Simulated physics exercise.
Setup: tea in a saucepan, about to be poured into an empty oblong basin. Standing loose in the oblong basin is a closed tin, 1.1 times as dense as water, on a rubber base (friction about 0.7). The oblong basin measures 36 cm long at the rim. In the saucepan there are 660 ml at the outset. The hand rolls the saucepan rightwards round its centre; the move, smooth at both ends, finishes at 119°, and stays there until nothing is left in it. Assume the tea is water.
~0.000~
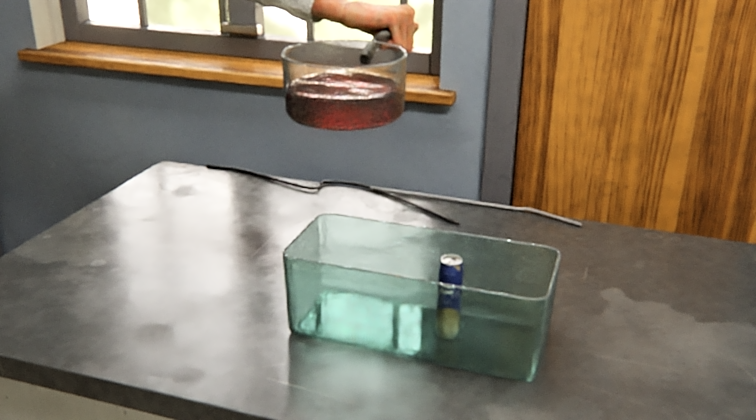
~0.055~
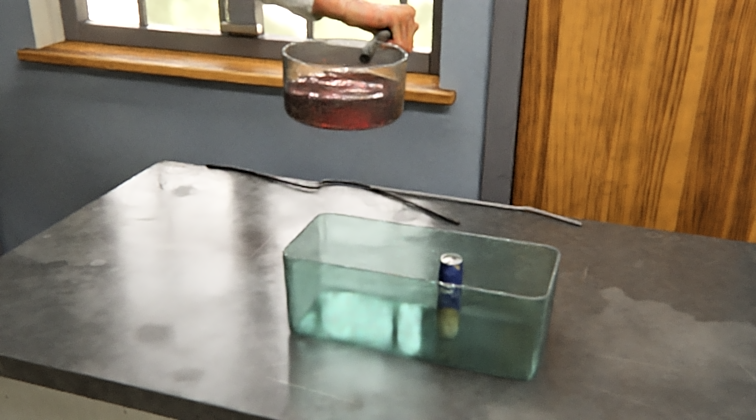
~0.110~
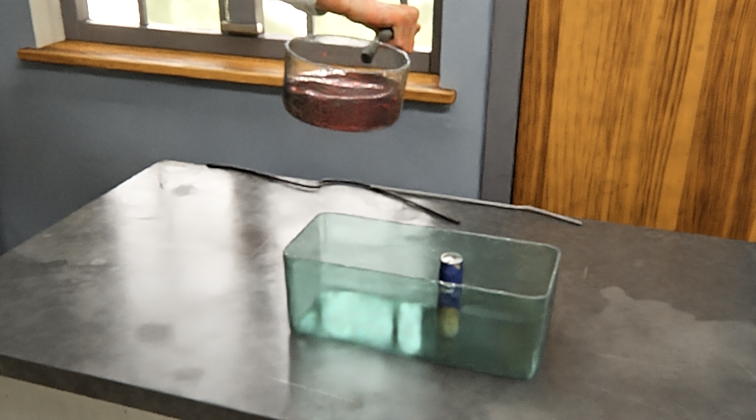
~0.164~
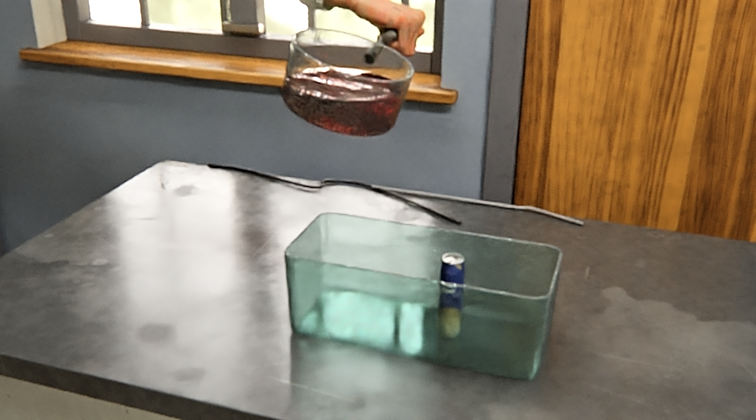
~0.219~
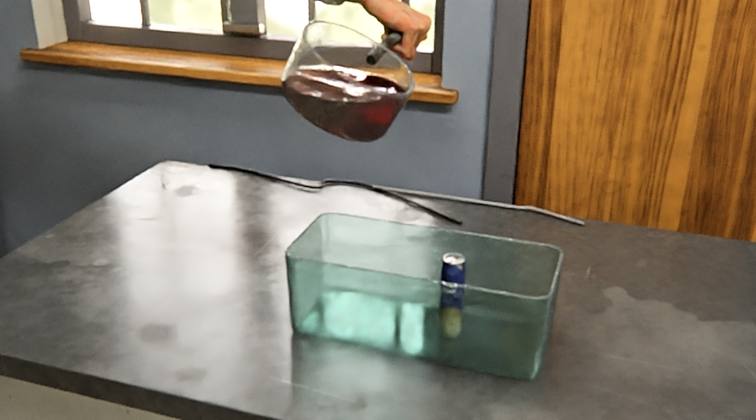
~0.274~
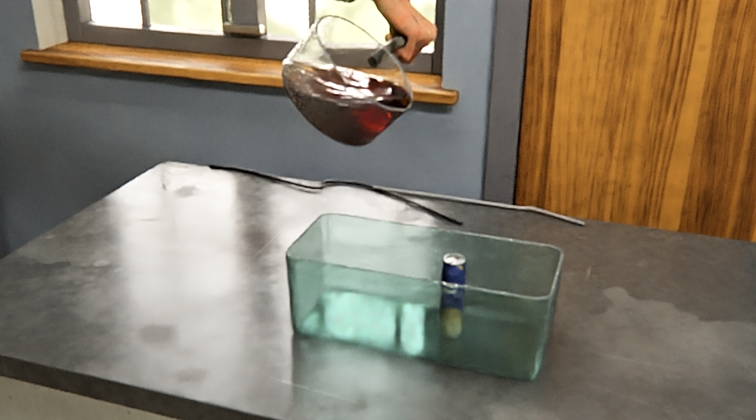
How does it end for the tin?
The tin goes down.
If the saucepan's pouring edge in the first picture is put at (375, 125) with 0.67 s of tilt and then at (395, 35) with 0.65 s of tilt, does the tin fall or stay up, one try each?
In the first try it remains standing; in the second it comes down.
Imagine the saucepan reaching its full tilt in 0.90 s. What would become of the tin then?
Result: Tin still standing.
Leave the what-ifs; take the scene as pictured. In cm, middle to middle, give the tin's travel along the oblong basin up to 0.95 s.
Around 3 centimetres.
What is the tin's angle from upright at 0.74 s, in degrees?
Lean: Around 5° from upright.
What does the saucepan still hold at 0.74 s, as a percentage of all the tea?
What remains is about 2 percent of it all.
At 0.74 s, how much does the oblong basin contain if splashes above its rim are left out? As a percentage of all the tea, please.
Around 84 parts in a hundred.
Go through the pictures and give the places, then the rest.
In the first frame, it leans 0°; its right rim is at (403, 60); the tea meets the walls at (294, 80) and (402, 90); the oblong basin's rim runs from (301, 234) to (554, 275); the tin's top is at (451, 263).
In the second frame, it leans 2°; its right rim is at (404, 61); the tea meets the walls at (293, 79) and (401, 90).
In the third frame, it leans 8°; its right rim is at (406, 67); the tea meets the walls at (293, 77) and (402, 91).
In the fourth frame, it leans 17°; its right rim is at (410, 78); the tea meets the walls at (292, 74) and (403, 93).
In the fifth frame, it leans 29°; its right rim is at (411, 92); the tea meets the walls at (292, 70) and (405, 95).
In the sixth frame, it leans 43°; its right rim is at (408, 108); the tea meets the walls at (295, 63) and (409, 99).
By 0.54 s the tilt is 109° and 19 per cent is still to pour; the tin stands where it began.
By 0.74 s the tilt is 119° and 2 per cent is still to pour; the tin leans 5°.
By 0.95 s the tilt is 119° and 0 per cent is still to pour; the tin leans 21°.
By 1.17 s the tilt is 119° and 0 per cent is still to pour; the tin lies on its side.
At rest the tin lies on its side.
